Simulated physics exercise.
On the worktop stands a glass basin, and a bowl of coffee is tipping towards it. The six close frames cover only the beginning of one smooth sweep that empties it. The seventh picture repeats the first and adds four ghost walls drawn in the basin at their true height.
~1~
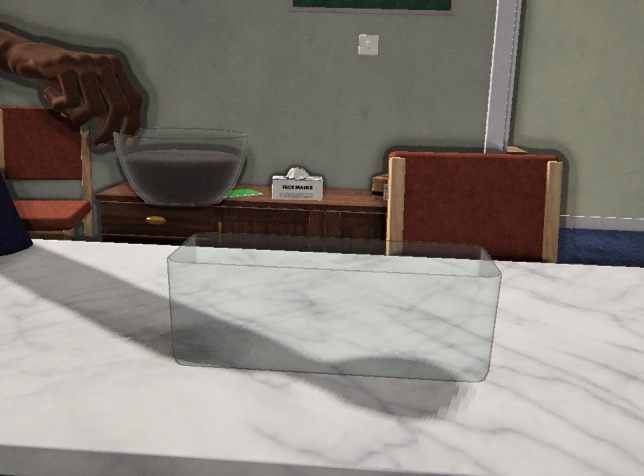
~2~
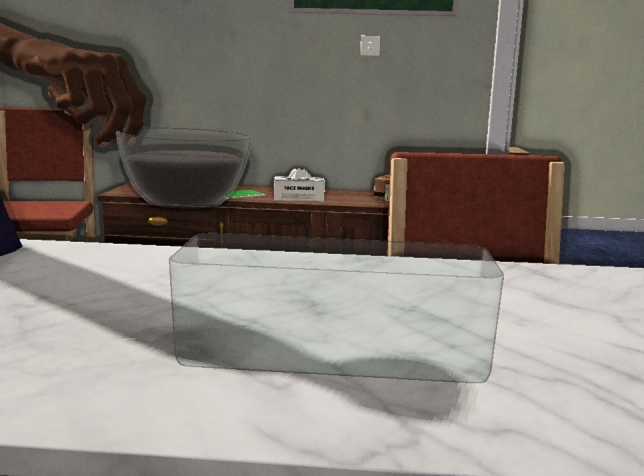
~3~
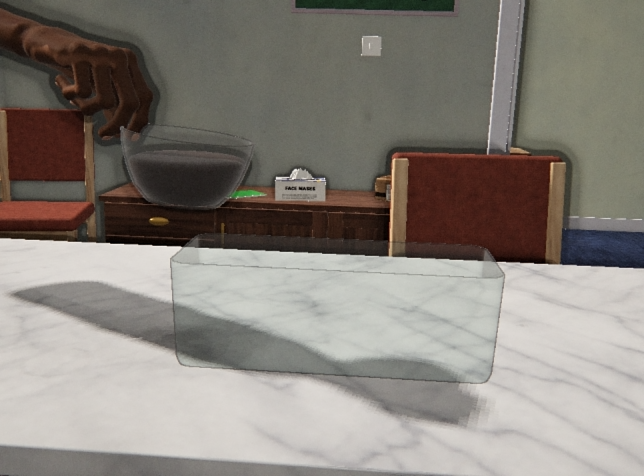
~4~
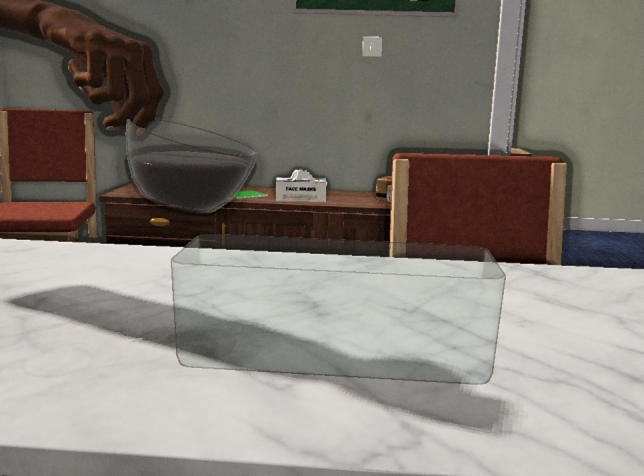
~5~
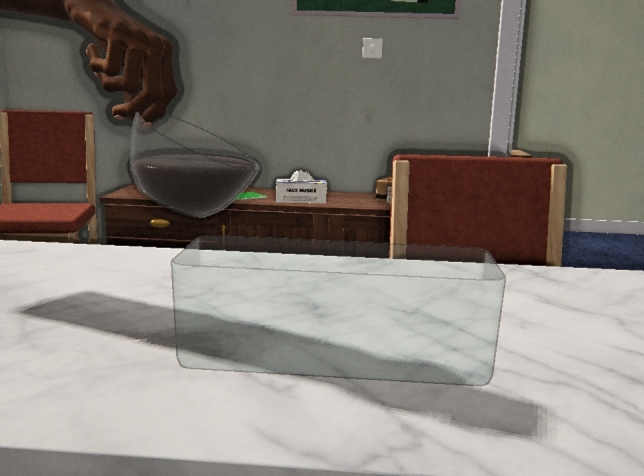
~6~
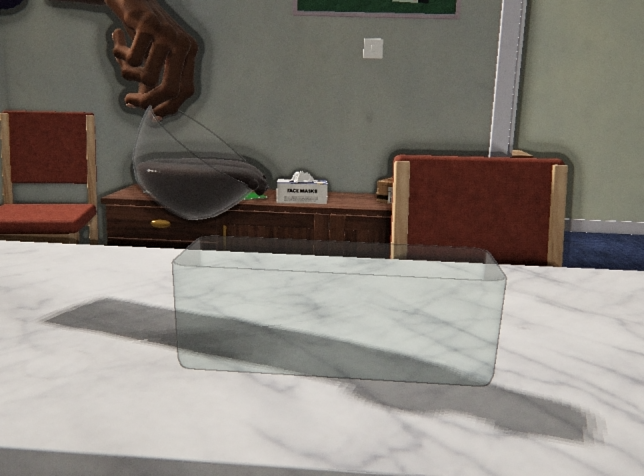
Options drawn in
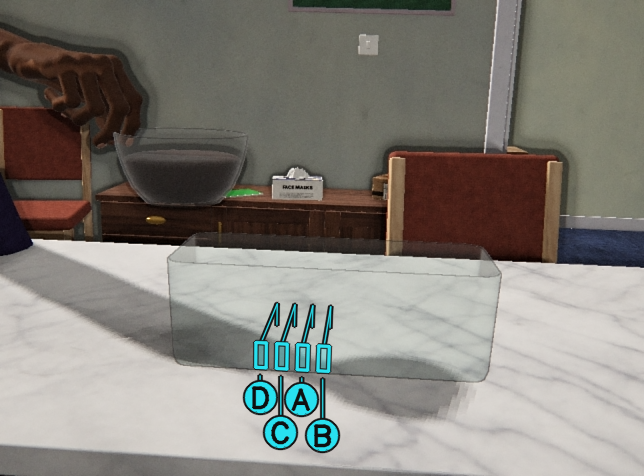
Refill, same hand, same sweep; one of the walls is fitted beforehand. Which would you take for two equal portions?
Go for C.
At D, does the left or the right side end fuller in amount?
The right one.
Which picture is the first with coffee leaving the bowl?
In picture 6.
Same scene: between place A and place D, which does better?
The answer is D.
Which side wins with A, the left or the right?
More ends on the left.
On the marked copy, A at (301, 377); B at (322, 379); C at (280, 376); D at (260, 375).
With A, about 83 % ends left of the wall and 16 % right of it.
With B, about 88 % ends left of the wall and 12 % right of it.
With C, about 50 % ends left of the wall and 50 % right of it.
With D, about 28 % ends left of the wall and 72 % right of it.
